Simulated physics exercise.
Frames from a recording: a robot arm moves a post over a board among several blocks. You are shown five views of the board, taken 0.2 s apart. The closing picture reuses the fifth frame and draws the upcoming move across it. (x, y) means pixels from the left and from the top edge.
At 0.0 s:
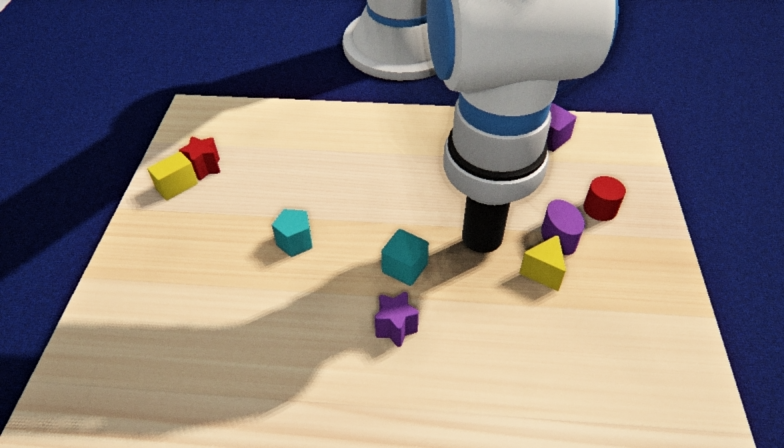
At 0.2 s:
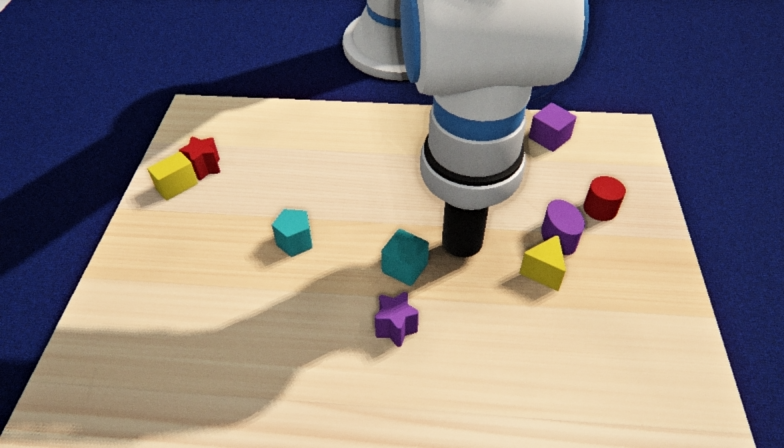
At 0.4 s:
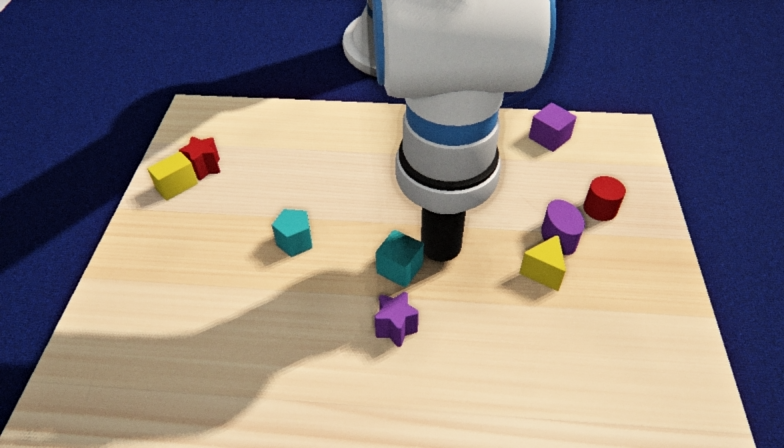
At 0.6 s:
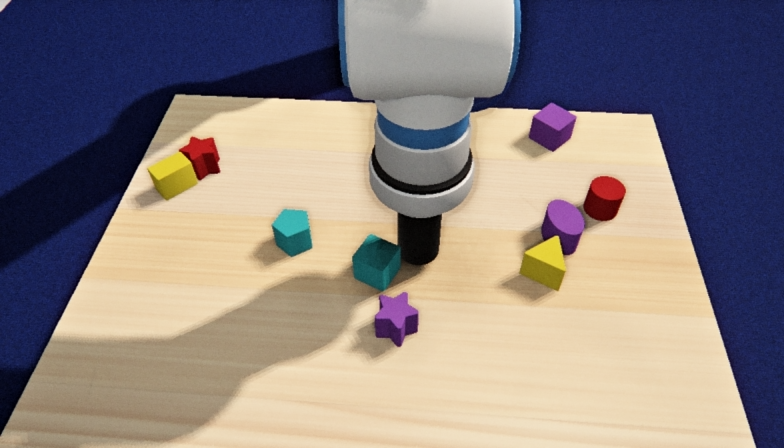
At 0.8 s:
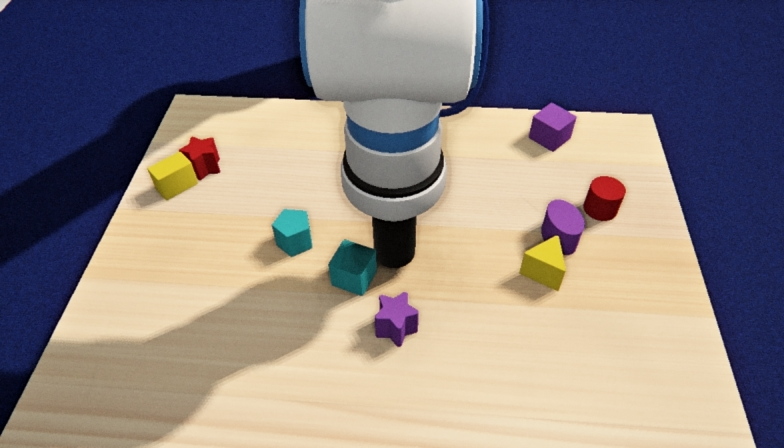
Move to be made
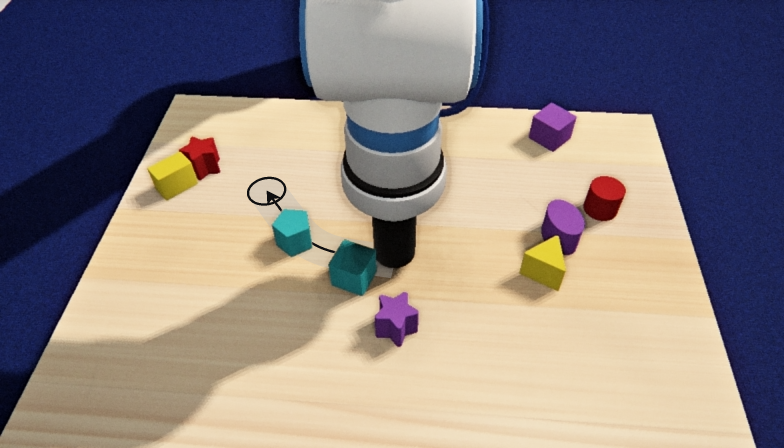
On a wooden board, a robot arm moves left and pushes a turquoise block leftward.
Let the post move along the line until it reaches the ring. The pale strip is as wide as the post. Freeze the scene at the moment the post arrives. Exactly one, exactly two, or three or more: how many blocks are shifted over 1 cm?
It's going to be two.
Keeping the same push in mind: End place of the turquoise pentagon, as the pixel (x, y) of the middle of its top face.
I expect it at (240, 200).
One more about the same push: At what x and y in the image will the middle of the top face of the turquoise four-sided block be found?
At roughly (316, 263).
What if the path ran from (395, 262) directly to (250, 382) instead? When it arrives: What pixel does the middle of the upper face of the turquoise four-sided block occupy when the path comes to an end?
So, by the moment the path ends, you'll find the top centre of the turquoise four-sided block at (294, 276).
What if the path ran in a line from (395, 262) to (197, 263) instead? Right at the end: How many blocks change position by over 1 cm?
Answer: 2.
The drawn path runs from (395, 262) over (336, 252) and (293, 225) to (267, 191).
On the path given first. One third of the way, post at (334, 243); turquoise four-sided block at (317, 263), turned 80° anticlockwise.
Two thirds of the way, post at (290, 216); turquoise pentagon at (249, 205), turned 40° anticlockwise; turquoise four-sided block at (316, 263), turned 85° anticlockwise.
At the end, post at (264, 181); turquoise pentagon at (240, 200), turned 90° anticlockwise; turquoise four-sided block at (316, 263), turned 85° anticlockwise; purple star not moved.
